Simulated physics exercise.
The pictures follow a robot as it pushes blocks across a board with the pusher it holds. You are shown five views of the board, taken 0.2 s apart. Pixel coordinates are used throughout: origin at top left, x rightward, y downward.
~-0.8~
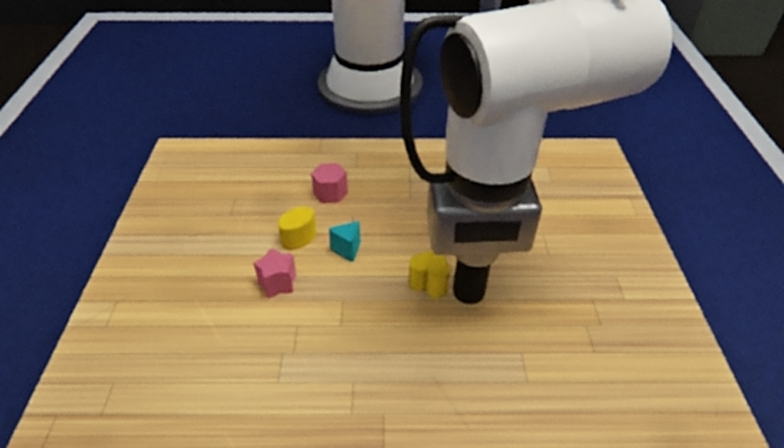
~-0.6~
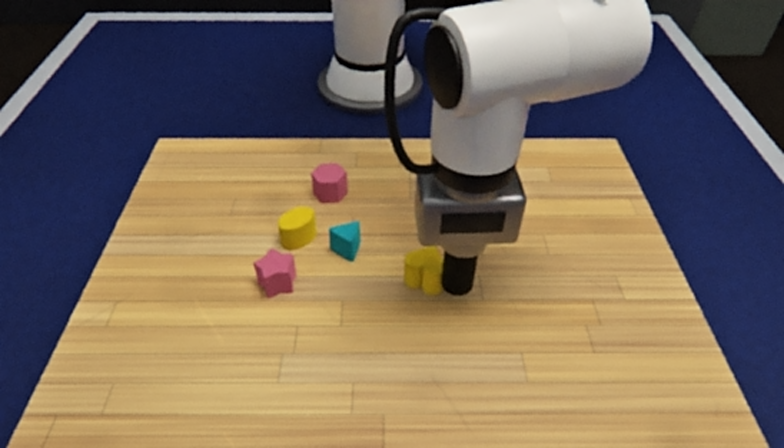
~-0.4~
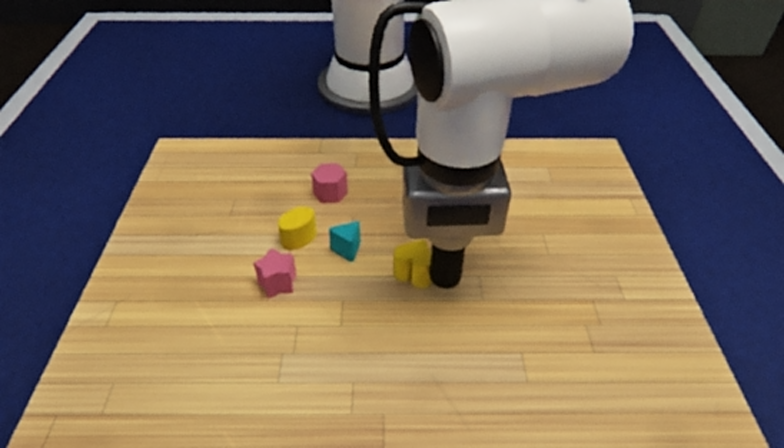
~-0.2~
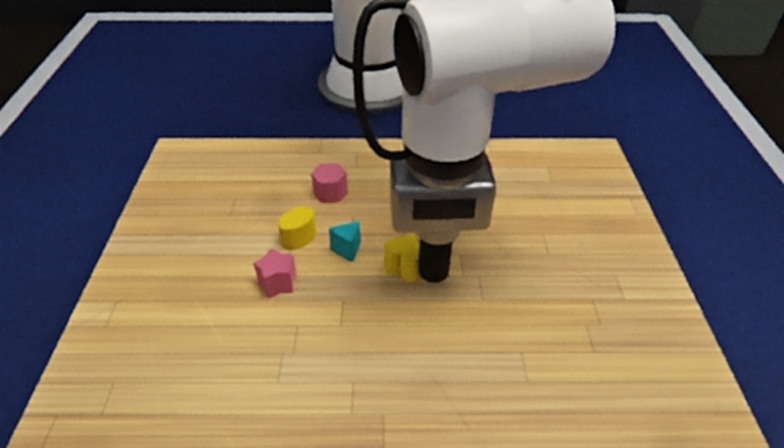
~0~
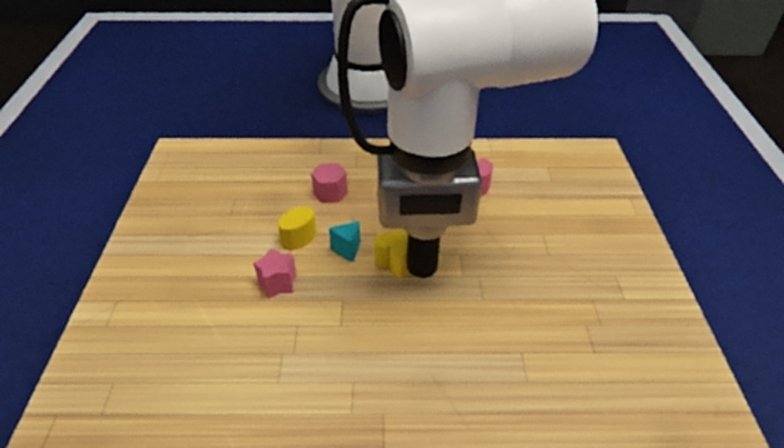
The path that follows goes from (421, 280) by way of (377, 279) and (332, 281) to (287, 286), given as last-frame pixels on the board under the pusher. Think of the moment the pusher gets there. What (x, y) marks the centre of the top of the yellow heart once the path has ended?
My estimate: (369, 235).
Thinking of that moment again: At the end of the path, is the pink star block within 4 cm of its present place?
Answer: Yes.
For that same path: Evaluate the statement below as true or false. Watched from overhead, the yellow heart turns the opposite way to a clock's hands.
It is false.
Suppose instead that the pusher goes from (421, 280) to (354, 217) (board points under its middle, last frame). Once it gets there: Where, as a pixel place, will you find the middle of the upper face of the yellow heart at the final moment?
It will likely be found at (321, 192).
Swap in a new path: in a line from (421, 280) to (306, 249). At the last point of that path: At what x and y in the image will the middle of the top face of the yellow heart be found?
Located at (359, 220).
What follows on the original path. One third of the way, pusher at (376, 267); yellow heart at (372, 235), turned 70° clockwise.
Two thirds of the way, pusher at (330, 269); yellow heart at (369, 235), turned 85° clockwise.
At the end, pusher at (285, 274); pink star block at (252, 264); turquoise triangular piece still; yellow heart at (369, 235), turned 85° clockwise.
